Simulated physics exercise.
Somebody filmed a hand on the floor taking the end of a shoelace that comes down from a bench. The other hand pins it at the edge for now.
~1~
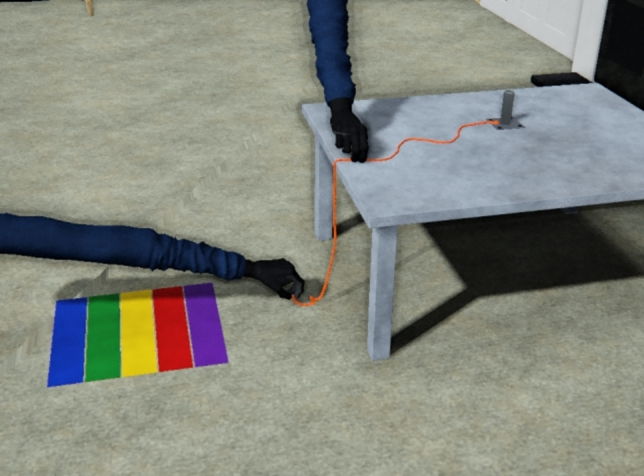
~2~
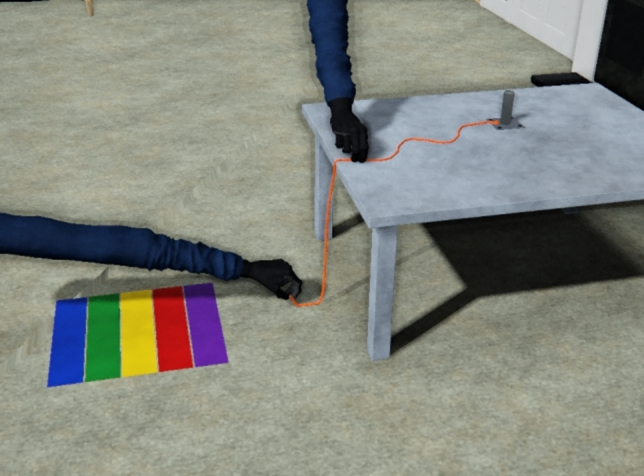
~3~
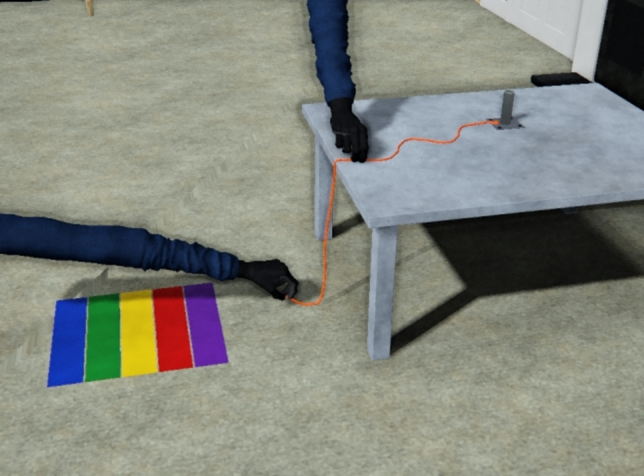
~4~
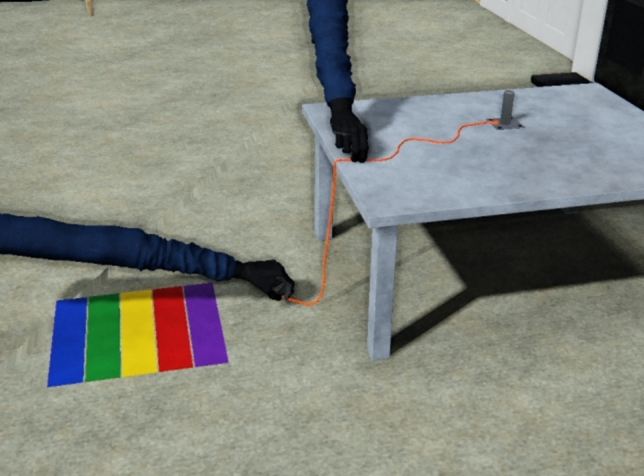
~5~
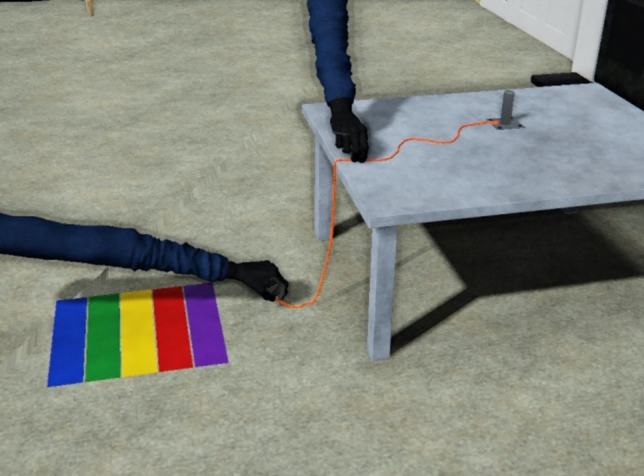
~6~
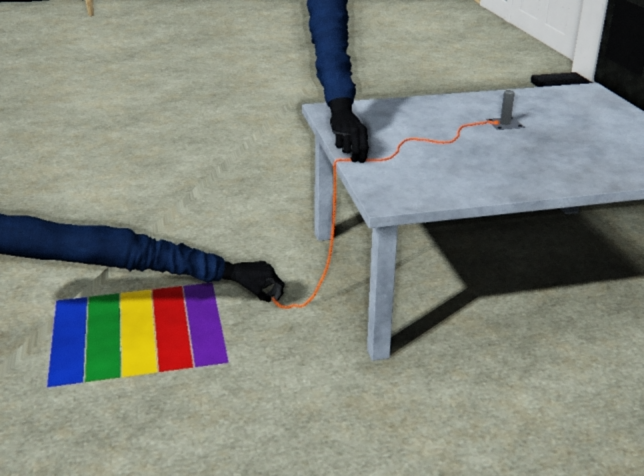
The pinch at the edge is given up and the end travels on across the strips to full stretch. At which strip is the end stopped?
It gets as far as the yellow strip.
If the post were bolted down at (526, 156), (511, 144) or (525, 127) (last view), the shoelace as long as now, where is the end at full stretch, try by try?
About (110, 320), (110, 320) and (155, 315).
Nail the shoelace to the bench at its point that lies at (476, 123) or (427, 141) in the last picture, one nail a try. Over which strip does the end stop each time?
One after the other, yellow; red.
Soon after, end near (197, 307); over purple.
After that, end near (158, 312); over red.
At the stop, end near (136, 315); over yellow. The yellow one.
